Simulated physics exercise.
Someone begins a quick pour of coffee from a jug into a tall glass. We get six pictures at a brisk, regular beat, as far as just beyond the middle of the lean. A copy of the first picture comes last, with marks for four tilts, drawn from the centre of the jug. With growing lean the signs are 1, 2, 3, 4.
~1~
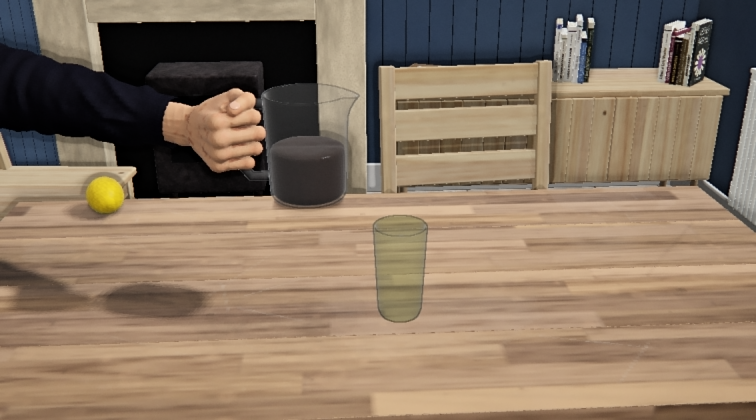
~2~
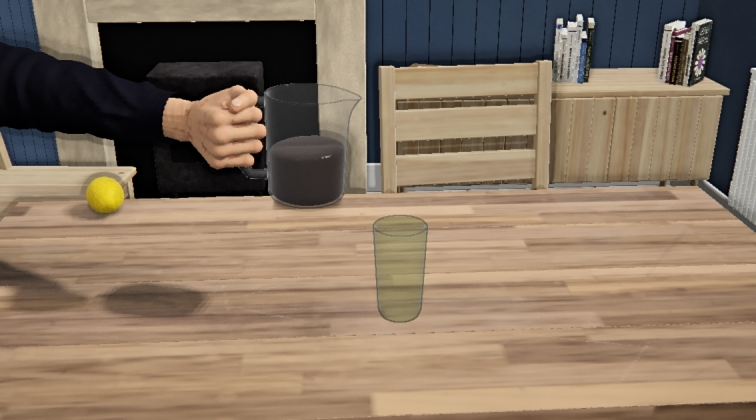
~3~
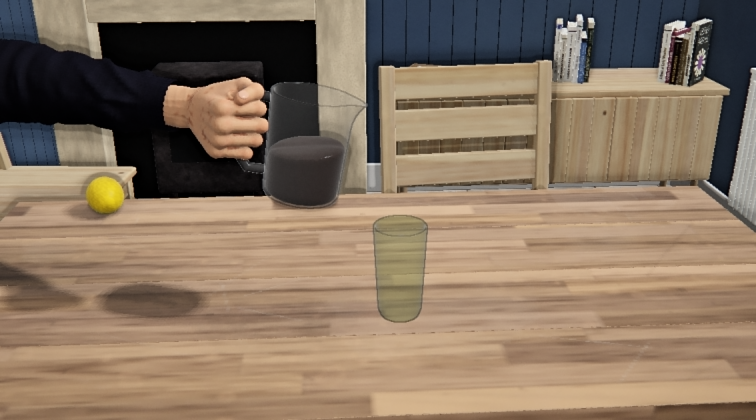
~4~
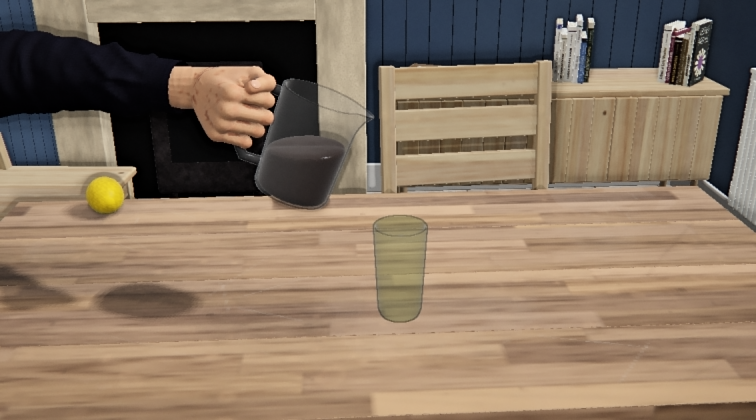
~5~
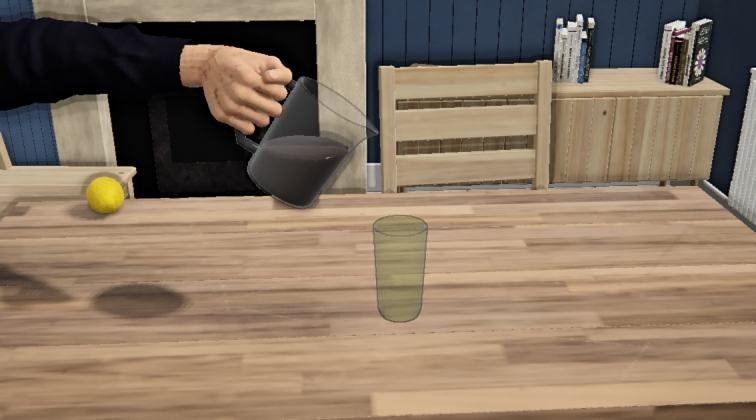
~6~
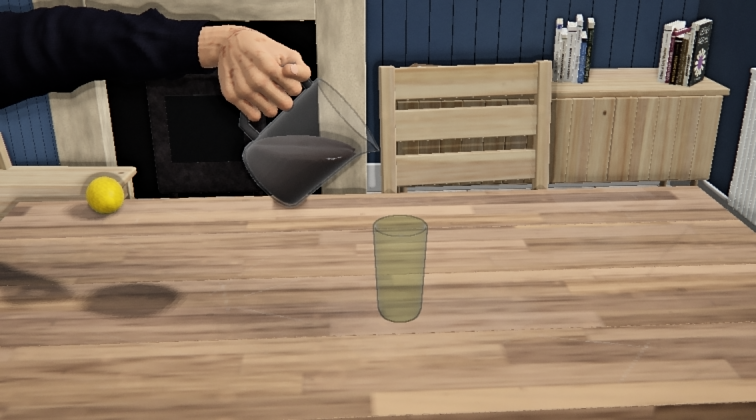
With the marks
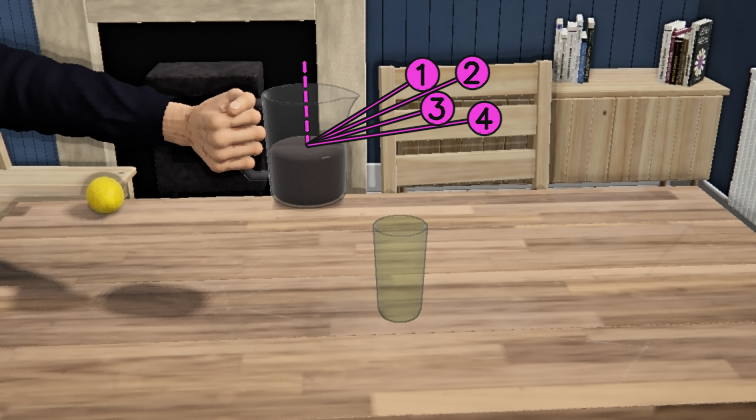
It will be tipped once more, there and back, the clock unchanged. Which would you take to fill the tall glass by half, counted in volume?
Take 3.
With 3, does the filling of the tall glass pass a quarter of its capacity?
Yes, it does.
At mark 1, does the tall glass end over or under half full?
Under half.
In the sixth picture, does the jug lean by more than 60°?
No.
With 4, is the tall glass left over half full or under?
Over.
On the marked copy, 1 at (408, 83); 2 at (457, 79); 3 at (420, 112); 4 at (467, 121).
With 1, the tall glass ends with about 11 % of what it can hold.
With 2, the tall glass ends with about 30 % of what it can hold.
With 3, the tall glass ends with about 53 % of what it can hold.
With 4, the tall glass ends with about 74 % of what it can hold.
